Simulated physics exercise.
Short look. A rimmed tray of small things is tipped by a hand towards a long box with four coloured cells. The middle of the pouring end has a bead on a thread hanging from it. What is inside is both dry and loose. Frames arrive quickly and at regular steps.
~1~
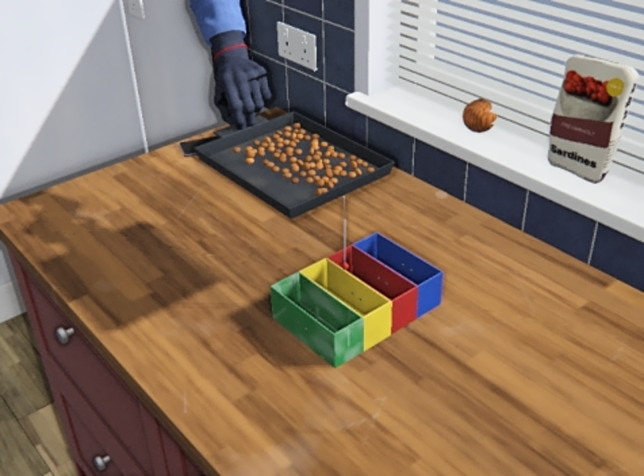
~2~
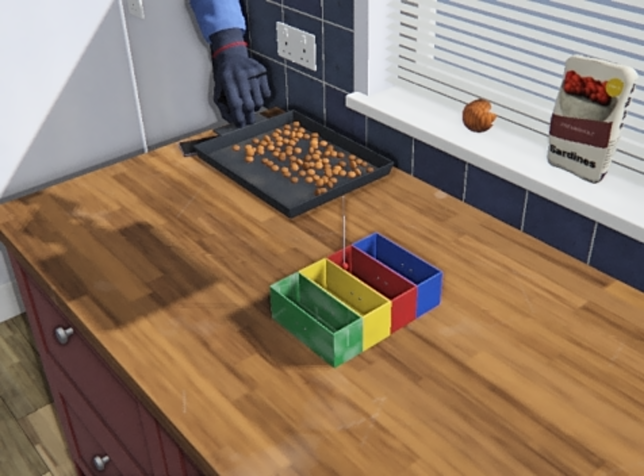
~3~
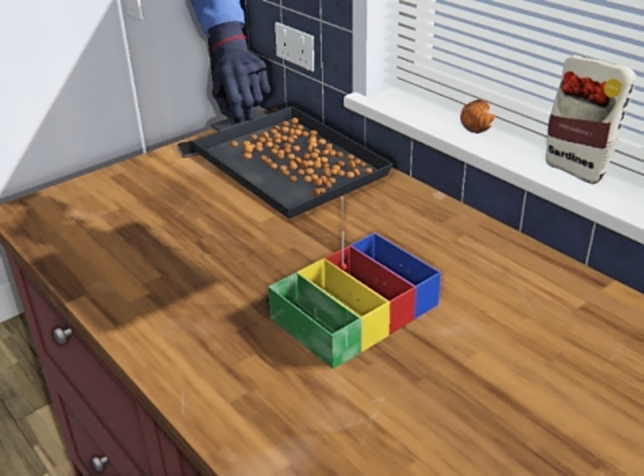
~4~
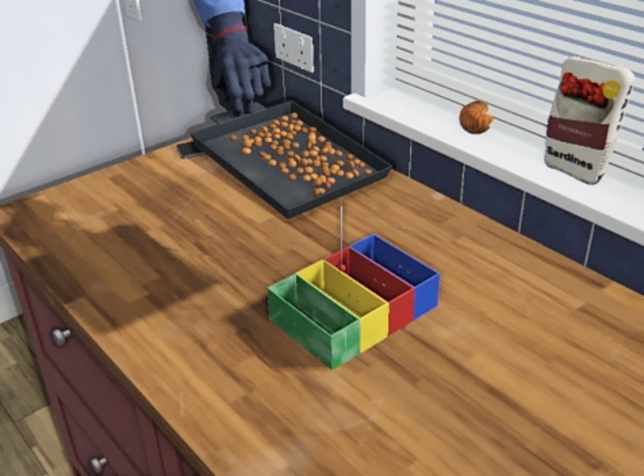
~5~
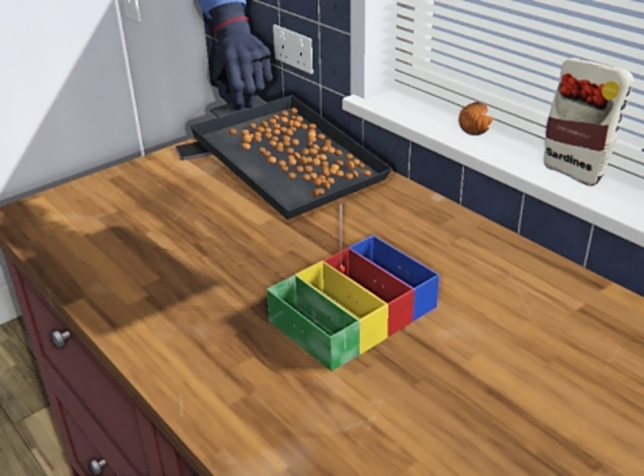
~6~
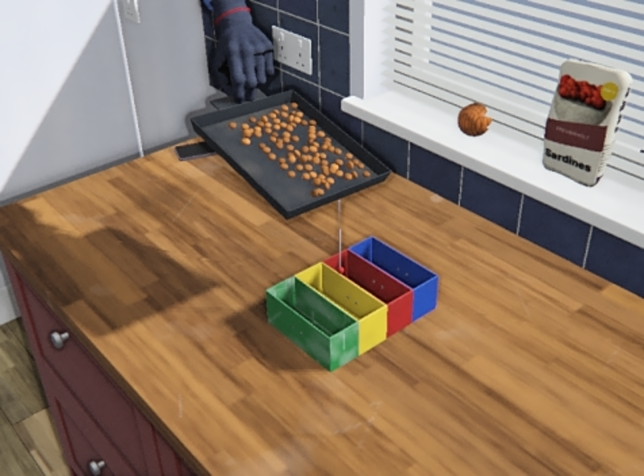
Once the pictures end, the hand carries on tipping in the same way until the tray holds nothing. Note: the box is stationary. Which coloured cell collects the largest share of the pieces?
Blue.
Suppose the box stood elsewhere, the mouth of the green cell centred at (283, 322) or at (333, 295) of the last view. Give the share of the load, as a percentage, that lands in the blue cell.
That makes 40 per cent, followed by 10 per cent.
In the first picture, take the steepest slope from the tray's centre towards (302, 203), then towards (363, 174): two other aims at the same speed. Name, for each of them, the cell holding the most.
The green one, then the blue cell.
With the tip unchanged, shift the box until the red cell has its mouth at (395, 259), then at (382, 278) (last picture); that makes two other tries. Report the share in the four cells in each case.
Estimates in order: 100 percent, 100 percent.
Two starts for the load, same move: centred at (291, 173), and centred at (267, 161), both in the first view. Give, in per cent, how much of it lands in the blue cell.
Estimate: 20 % first, 40 % second.
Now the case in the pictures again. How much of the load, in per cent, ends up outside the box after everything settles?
Around 0 %.
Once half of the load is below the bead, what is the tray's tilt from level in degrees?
Roughly 105°.
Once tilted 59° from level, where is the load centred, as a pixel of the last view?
I'd put the middle of the pieces at roughly (354, 169).
Soon after the last picture, tray tipped steeply; all on the tray.
A little later, tray tipped right over; about two thirds on the tray; a small part in the red cell; a stray few in the blue cell; about a quarter falling or outside the box.
Later still, tray tipped past a quarter turn; about half in the blue cell; about a third in the red cell; a small part in the yellow cell; a stray few falling or outside the box.
At rest, tray tipped past a quarter turn; about half in the blue cell; about a third in the red cell; a small part in the yellow cell; none in the green cell; a stray few outside the box.
